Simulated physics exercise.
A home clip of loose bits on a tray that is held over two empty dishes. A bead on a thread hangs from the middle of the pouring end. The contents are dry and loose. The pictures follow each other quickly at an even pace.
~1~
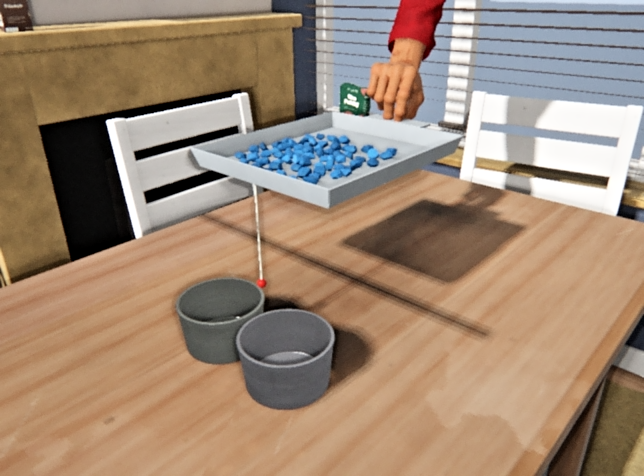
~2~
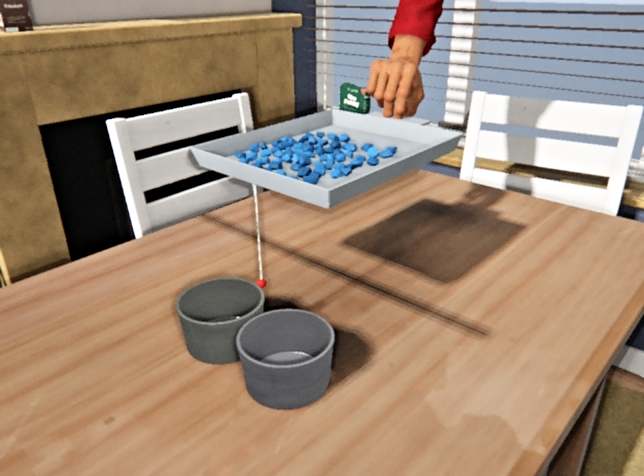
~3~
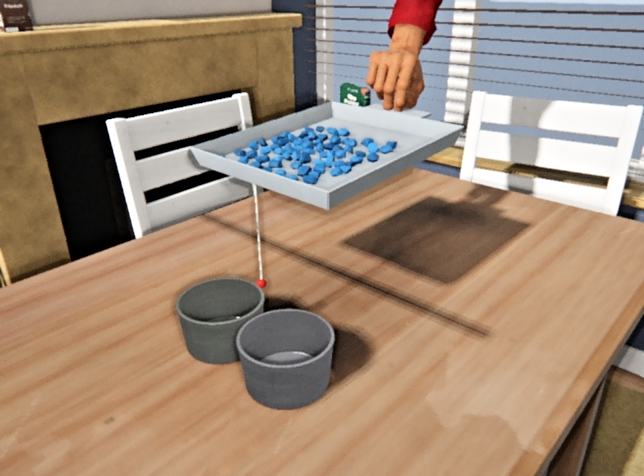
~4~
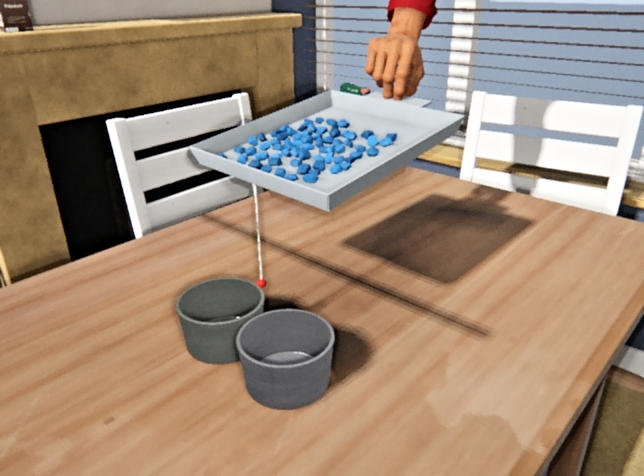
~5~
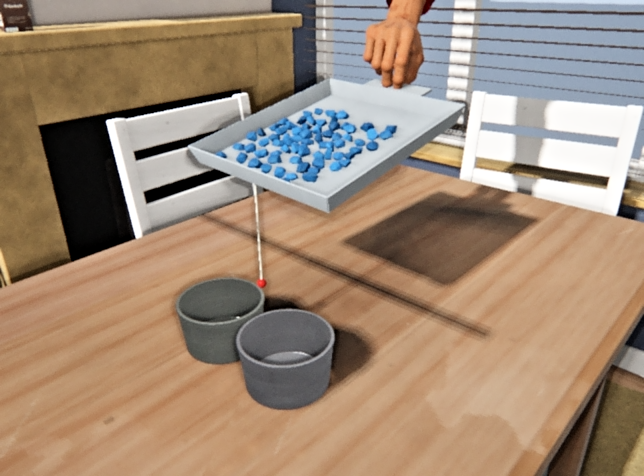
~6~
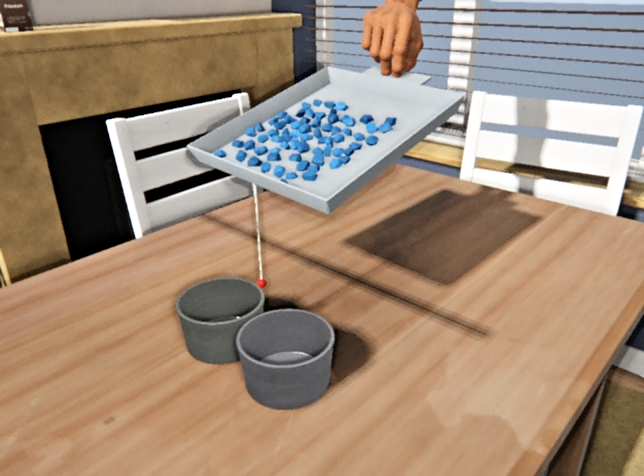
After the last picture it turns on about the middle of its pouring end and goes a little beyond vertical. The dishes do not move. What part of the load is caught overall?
Caught overall: Over half.
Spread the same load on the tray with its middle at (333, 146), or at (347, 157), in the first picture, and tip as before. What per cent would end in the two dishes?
About 90 and 90 per cent.
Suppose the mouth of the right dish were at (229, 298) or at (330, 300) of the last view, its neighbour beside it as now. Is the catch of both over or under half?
At the first place under half, at the second the smaller part.
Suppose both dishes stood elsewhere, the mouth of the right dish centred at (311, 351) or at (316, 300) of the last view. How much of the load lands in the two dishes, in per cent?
About 90 and 0 per cent.
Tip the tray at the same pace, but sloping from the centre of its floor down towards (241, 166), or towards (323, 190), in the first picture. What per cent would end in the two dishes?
Roughly 10 per cent, and 50 per cent.
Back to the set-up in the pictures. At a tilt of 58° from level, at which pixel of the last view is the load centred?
Near (273, 167).
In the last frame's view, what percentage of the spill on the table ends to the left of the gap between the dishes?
It comes to 70 per cent or so.
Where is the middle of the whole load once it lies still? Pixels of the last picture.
Around (267, 368).
Shortly afterwards, tray tipped steeply; all but a few on the tray; only a few in the air.
Next, tray tipped right over; the bulk on the tray; only a few in the right dish; only a few in the left dish; only a few outside both; near a quarter in the air.
Some moments later, tray tipped past a quarter turn; near half in the right dish; near a quarter in the left dish; near a quarter outside both.
In the end, tray tipped past a quarter turn; near half in the right dish; near a quarter in the left dish; near a quarter outside both.
